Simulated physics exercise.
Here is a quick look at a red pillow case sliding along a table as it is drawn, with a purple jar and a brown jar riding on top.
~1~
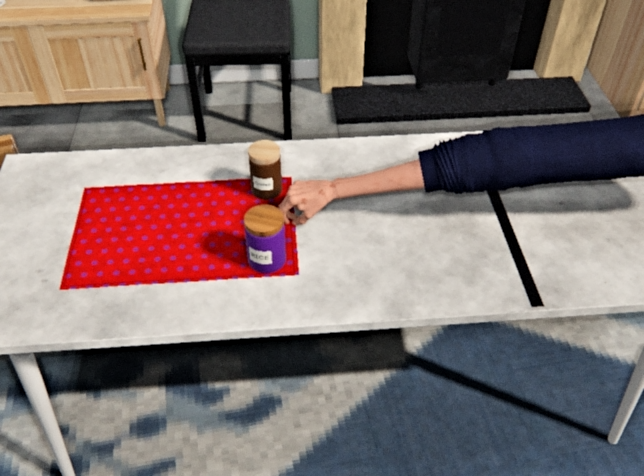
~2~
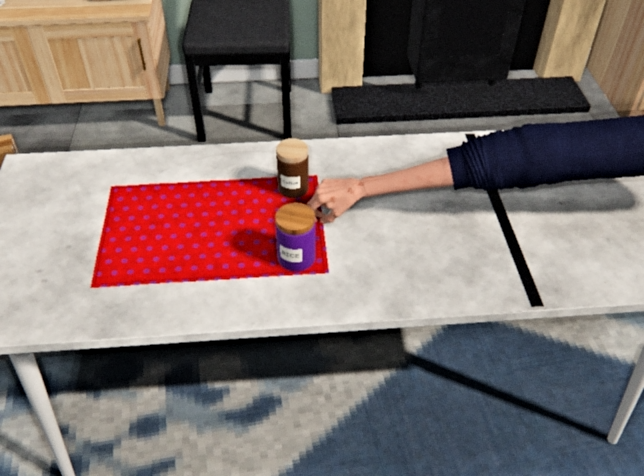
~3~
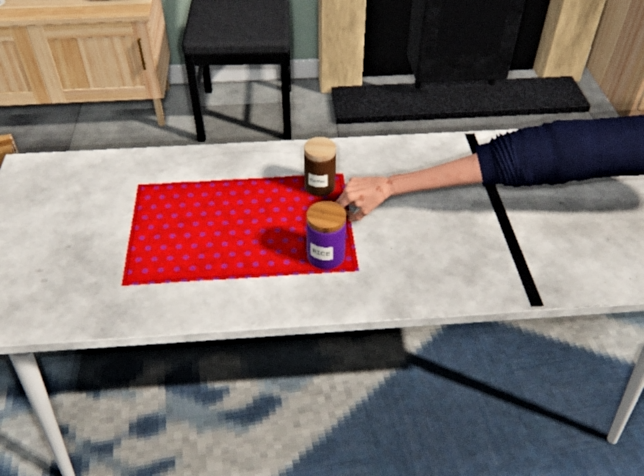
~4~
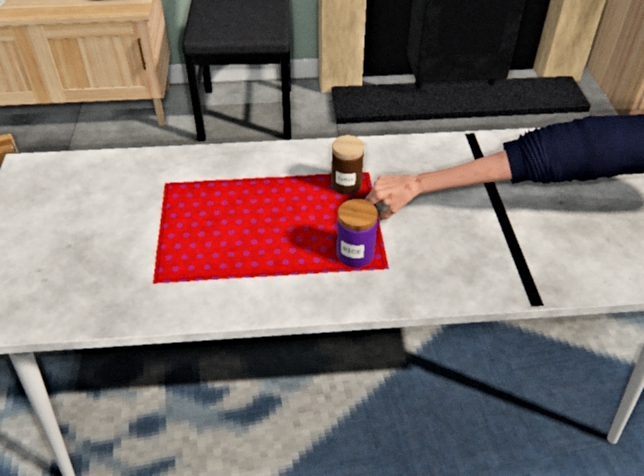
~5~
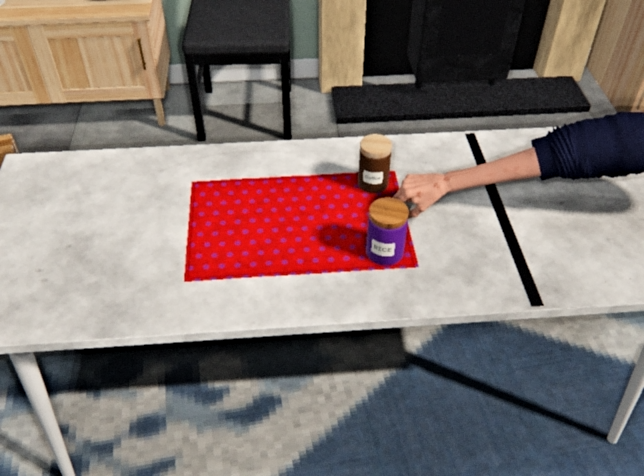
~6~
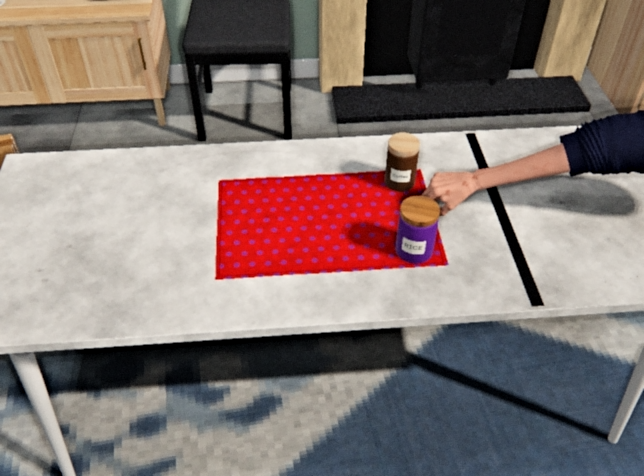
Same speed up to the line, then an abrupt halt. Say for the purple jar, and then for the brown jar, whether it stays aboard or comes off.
Here it is: The purple jar comes off, the brown jar comes off.
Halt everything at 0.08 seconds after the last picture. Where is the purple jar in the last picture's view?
Approx. position: (465, 227).
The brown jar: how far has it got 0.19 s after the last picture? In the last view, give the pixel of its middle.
Roughly (499, 158).
Then, 0.08 s later than the last view, hem short of the tape; purple jar on the cloth near (465, 227); brown jar on the cloth near (445, 160).
Then, 0.19 s later than the last view, hem at the tape; purple jar ahead of the hem near (526, 224); brown jar ahead of the hem near (499, 158).
Finally, hem at the tape; purple jar ahead of the hem; brown jar ahead of the hem near (608, 153). The purple jar shoots off the front and the brown jar slides clear of the cloth.
